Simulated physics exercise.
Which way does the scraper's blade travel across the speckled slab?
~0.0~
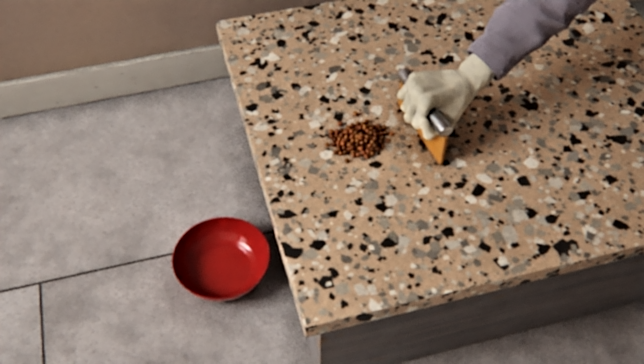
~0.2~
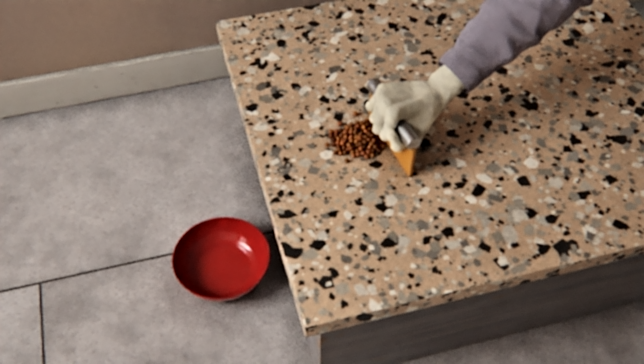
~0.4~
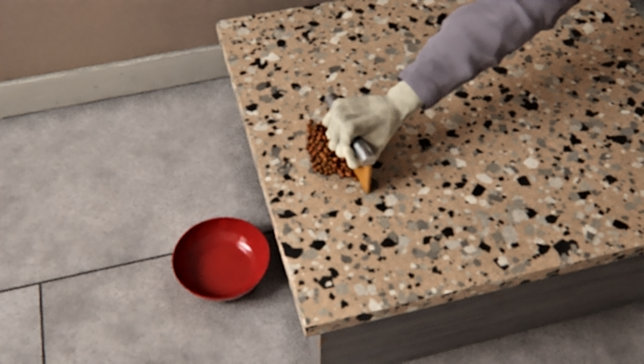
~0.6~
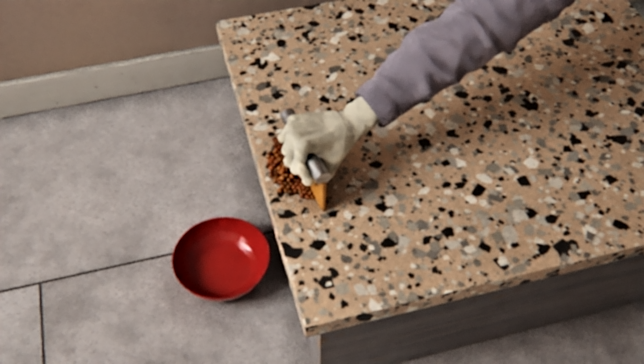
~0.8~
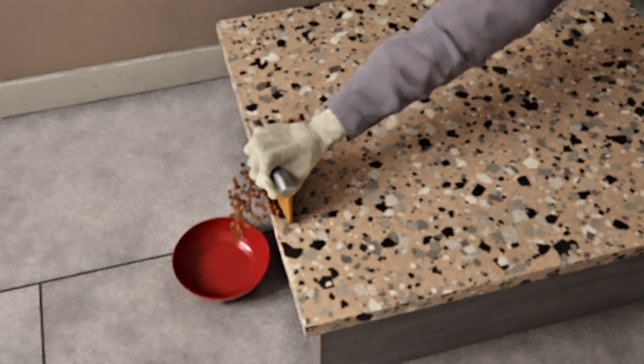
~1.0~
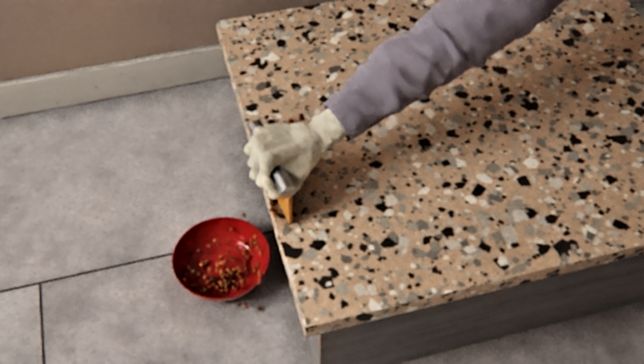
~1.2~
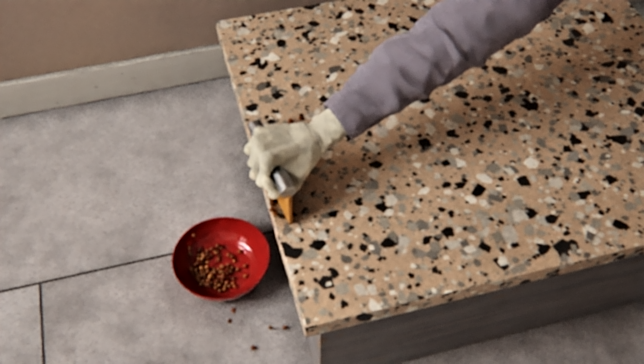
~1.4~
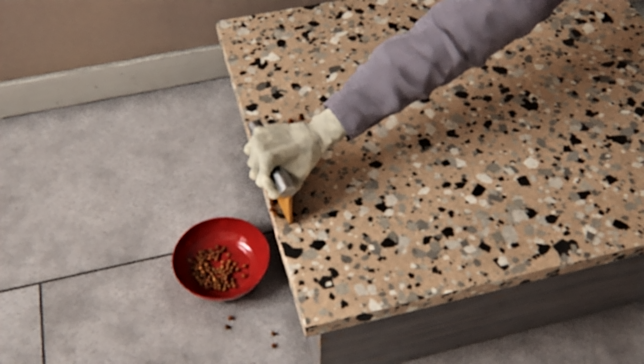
The blade moves to the left, until it stops at the edge of the slab near the red bowl.
